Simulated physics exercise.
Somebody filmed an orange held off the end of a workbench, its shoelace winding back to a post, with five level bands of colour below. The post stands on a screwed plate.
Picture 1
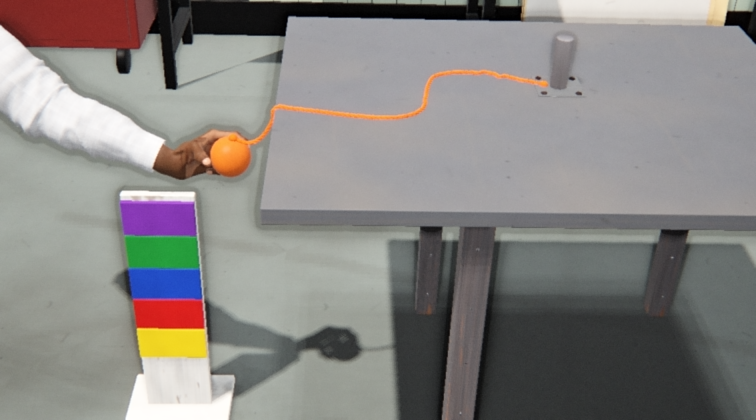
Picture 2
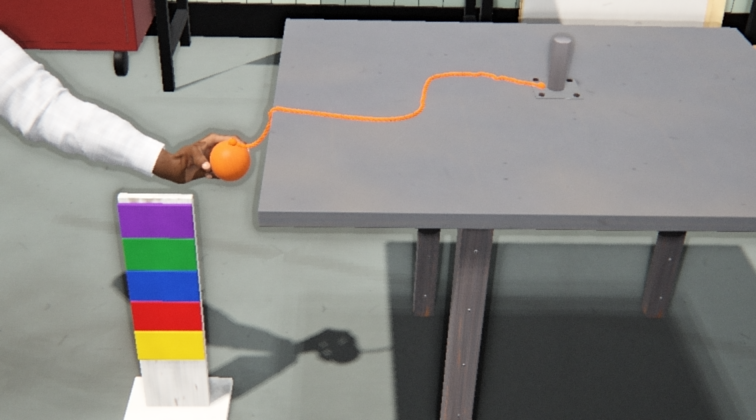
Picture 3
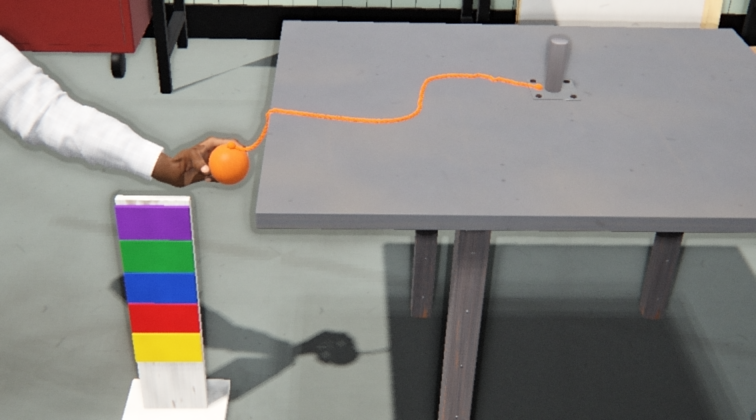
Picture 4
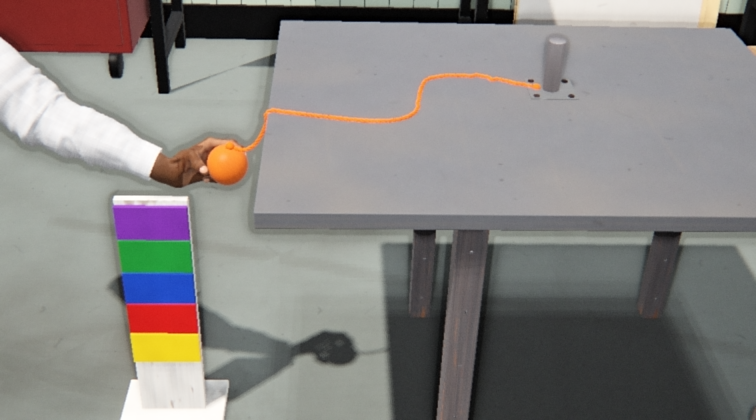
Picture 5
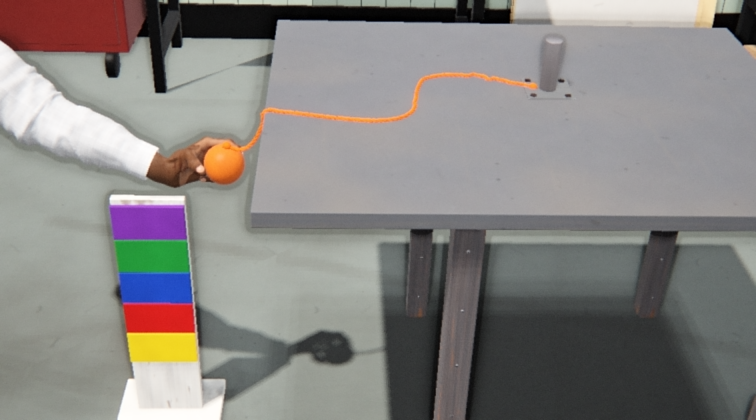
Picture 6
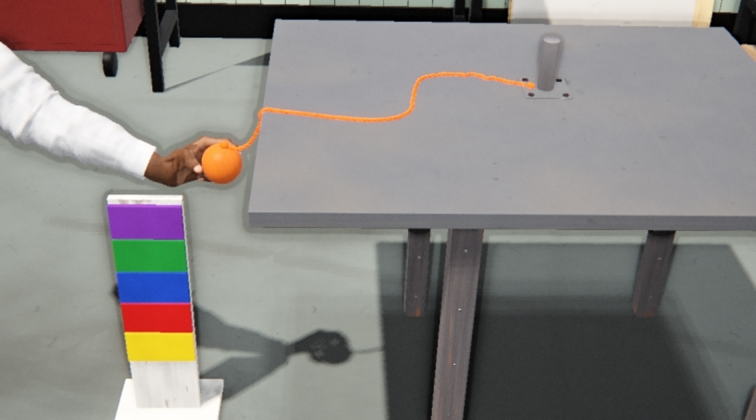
A hand held an orange just off the left end of a gray workbench, an orange shoelace winding back to a post, above a board of five coloured bands, and hardly anything moved.
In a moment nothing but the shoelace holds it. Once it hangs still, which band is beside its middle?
Its centre hangs level with the green band.
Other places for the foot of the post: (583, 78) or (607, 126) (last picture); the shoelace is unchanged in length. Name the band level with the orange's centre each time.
In that order: Purple; purple.
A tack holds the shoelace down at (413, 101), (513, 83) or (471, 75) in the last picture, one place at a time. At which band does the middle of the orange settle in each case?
One after the other, purple; green; green.
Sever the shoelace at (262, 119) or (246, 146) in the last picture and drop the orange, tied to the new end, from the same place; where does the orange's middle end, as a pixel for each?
In that order: (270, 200) and (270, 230).
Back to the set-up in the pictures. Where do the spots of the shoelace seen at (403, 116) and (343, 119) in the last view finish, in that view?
Near (319, 90) and (264, 100).
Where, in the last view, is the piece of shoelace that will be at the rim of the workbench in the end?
It lies at about (350, 119).
Soon after, orange near (231, 257); level with green.
After that, orange near (293, 234); level with green.
And then, orange near (258, 240); level with green.
In the end, orange near (267, 240); level with green. Its middle rests at the green band.
